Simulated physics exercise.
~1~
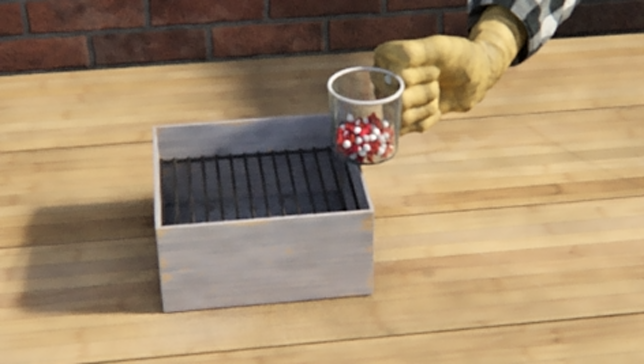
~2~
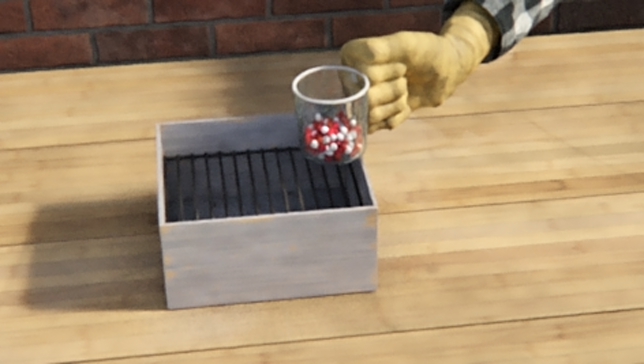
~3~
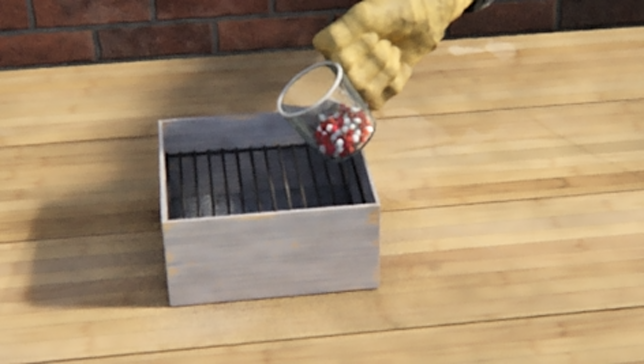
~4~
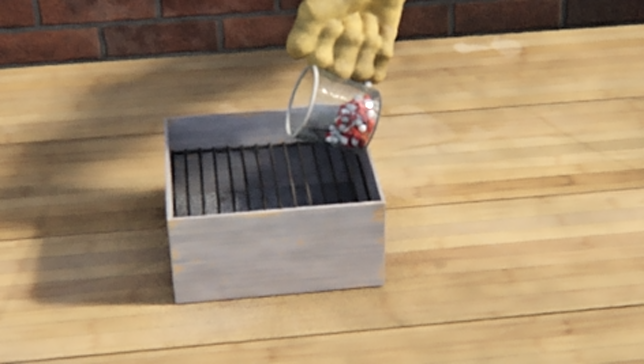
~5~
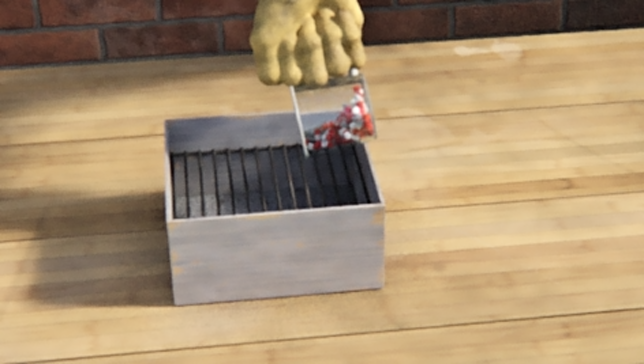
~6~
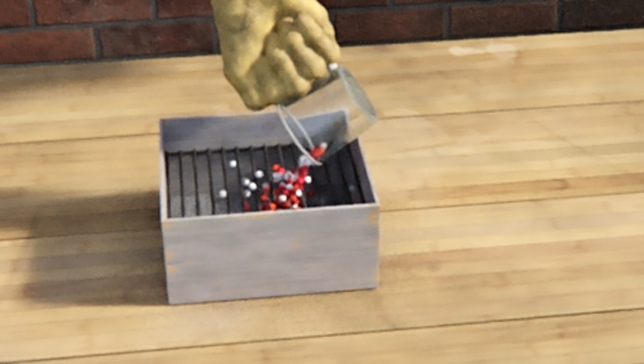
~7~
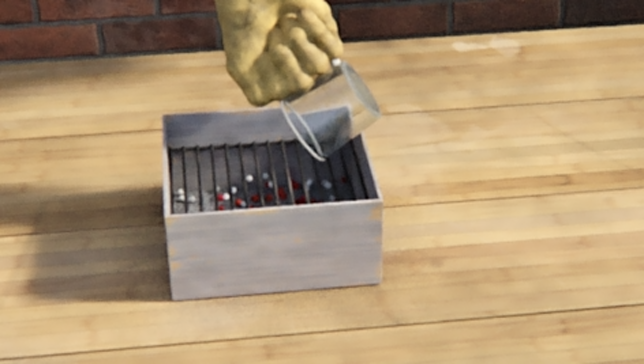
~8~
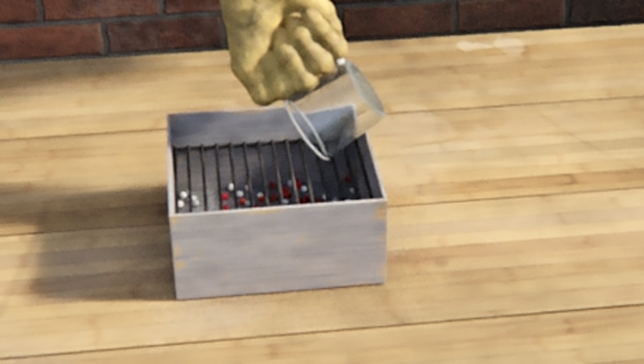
A hand in a yellow work glove, with a checked cuff, holds a clear cup of small red and white pieces above a grey box on a pale wooden table, seen from slightly above with a brick wall behind. Dark wires run across the inside of the box. The hand moves the cup left over the box's right side, then tilts it onto its side. As it tips further, the pieces spill out in a cluster onto the wires and drop through. At the end the emptied cup stays tipped over the box, and both red and white pieces lie beneath the wires.
